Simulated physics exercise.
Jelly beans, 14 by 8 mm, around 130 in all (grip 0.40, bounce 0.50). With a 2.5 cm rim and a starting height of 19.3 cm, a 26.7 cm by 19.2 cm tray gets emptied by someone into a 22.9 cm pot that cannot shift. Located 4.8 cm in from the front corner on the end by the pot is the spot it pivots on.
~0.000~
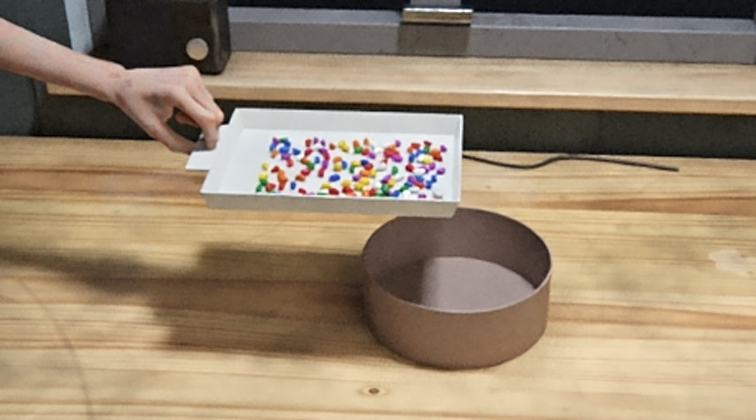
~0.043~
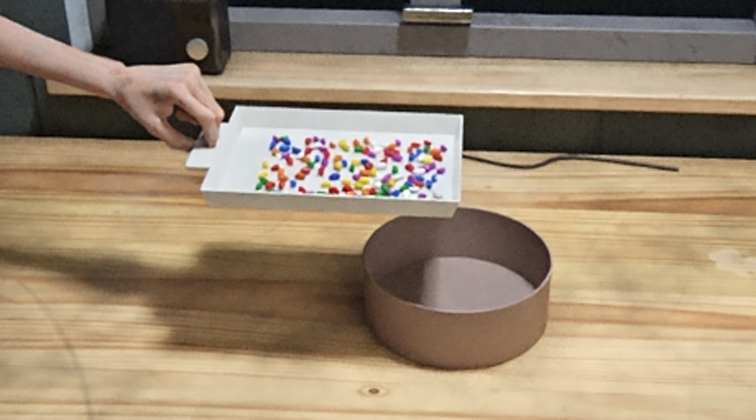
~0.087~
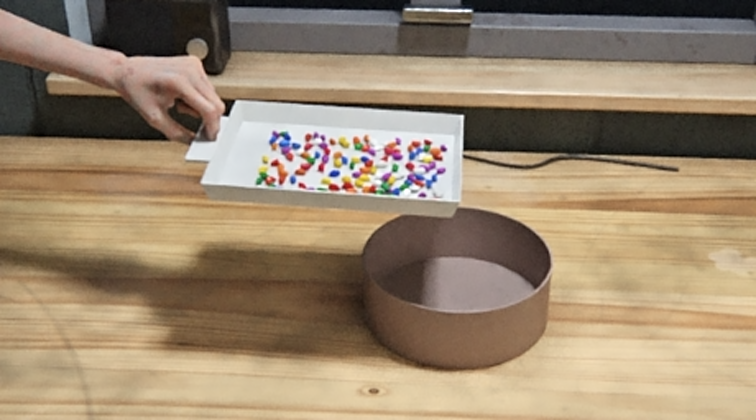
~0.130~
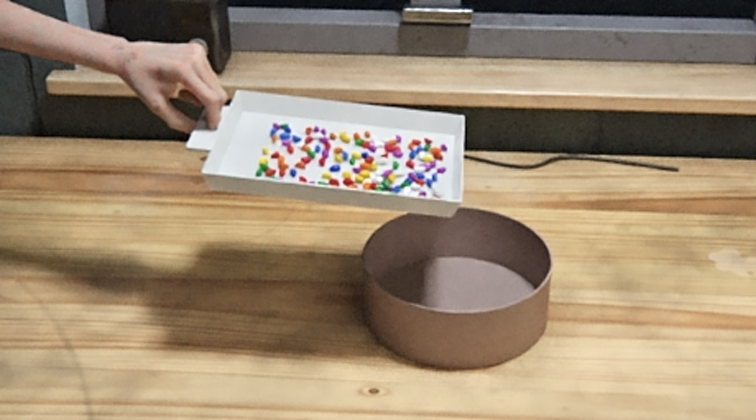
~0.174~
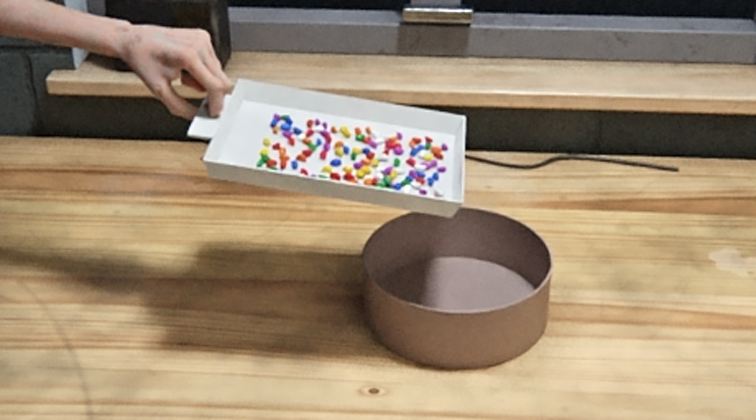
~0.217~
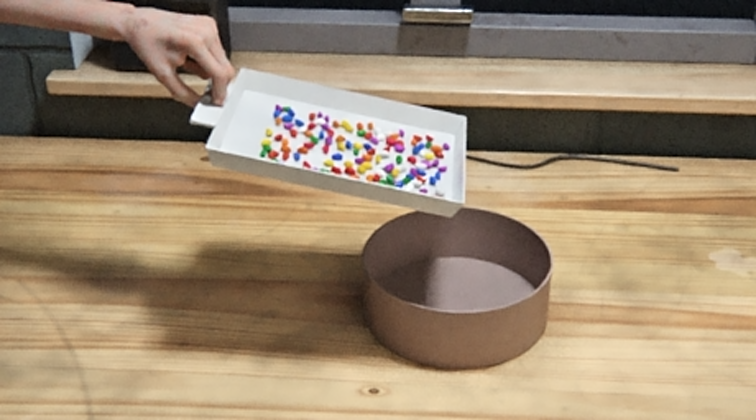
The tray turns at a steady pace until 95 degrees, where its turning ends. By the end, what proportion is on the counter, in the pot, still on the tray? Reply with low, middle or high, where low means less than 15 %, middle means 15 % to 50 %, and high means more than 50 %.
My answer: Counter - low; pot - high; tray - low.
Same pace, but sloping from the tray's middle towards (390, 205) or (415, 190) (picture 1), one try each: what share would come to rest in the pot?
Approximately 60 percent, then 80 percent.
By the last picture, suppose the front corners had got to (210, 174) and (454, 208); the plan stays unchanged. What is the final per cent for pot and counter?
Split: Pot = 50, counter = 50.
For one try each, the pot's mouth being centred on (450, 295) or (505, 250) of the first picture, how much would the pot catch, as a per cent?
50 and 95 %.
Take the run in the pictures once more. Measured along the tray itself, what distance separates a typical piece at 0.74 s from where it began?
Displacement on the tray: Roughly 8 cm.
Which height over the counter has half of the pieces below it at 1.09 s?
Around 20 cm up.
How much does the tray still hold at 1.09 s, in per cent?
Roughly 95 per cent.
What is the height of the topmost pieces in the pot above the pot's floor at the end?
Around 1.5 cm above the floor.
After 0.74 s, tilt 51 degrees; the tray holds 100 %, the pot 0 %.
After 1.09 s, tilt 78 degrees; the tray holds 95 %, the pot 5 %.
After 1.53 s, tilt 95 degrees; the tray holds 0 %, the pot 80 %.
At rest (2.4 s), counter 5 %, pot 95 %, tray 0 %.
